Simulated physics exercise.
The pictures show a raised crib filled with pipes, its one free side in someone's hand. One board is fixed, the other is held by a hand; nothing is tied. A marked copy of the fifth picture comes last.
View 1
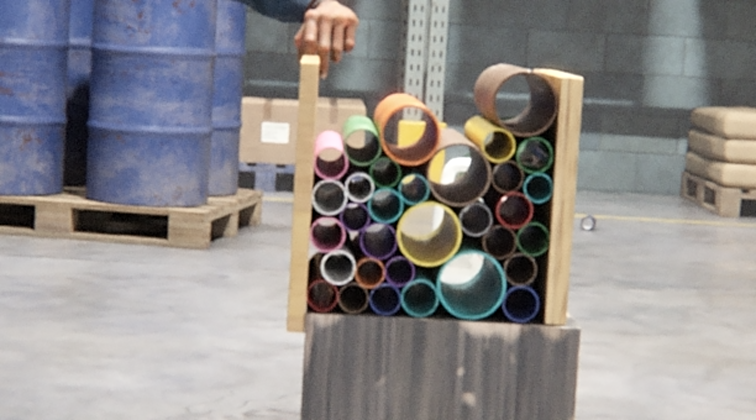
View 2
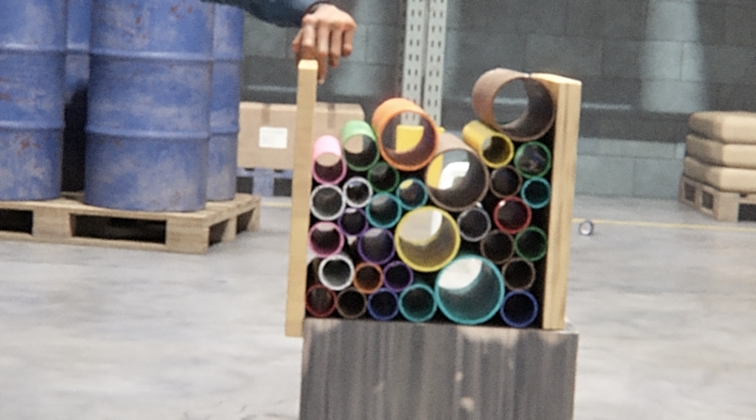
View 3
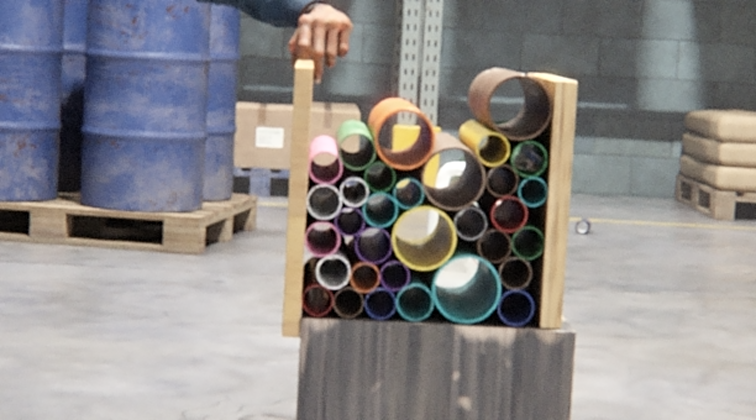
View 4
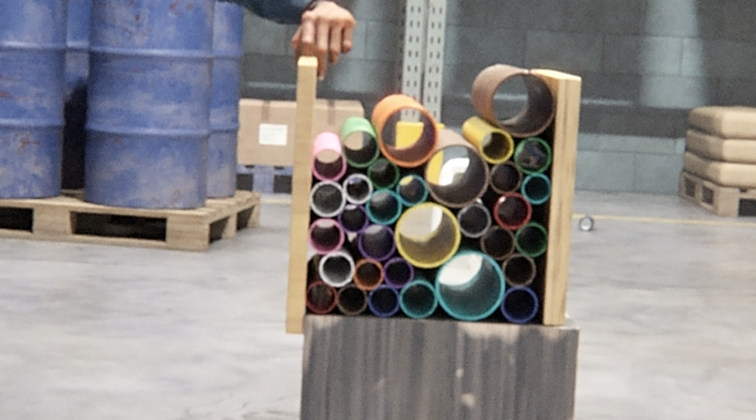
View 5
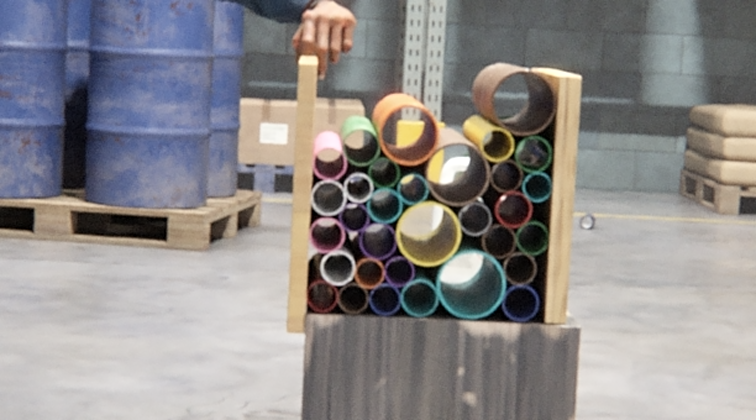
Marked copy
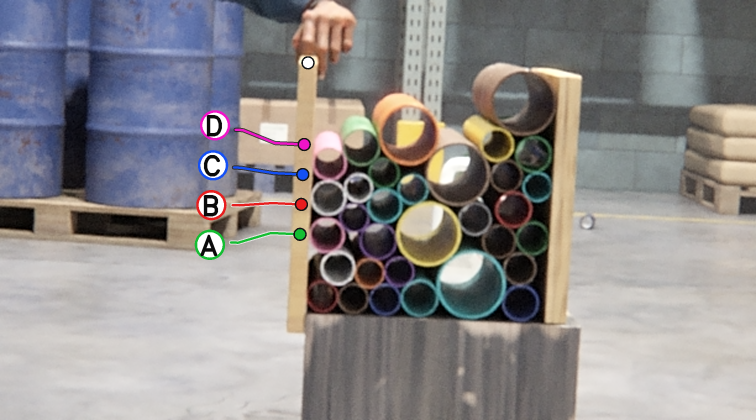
In a warehouse, a hand gripped the left wooden side of a raised crib packed with colourful pipes, and nothing in the stack visibly moved apart from a slight shake of the whole view.
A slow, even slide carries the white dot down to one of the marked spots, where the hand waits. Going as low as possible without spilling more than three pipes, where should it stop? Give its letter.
The last mark within the limit is B.
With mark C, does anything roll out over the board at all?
No.
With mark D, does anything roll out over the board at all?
No.
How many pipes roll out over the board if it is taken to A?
The count is six.
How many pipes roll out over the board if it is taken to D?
The count is none.
On the marked copy, A at (300, 235); B at (301, 204); C at (303, 174); D at (304, 144); the white dot at (308, 63).
Taking B. A third of the way, top of the board (314, 128).
Two thirds of the way, top of the board (311, 201).
When it is over, top of the board (311, 204), two out over the board.
As for the rest, A more than three out over the board; C none out over the board; D none out over the board.
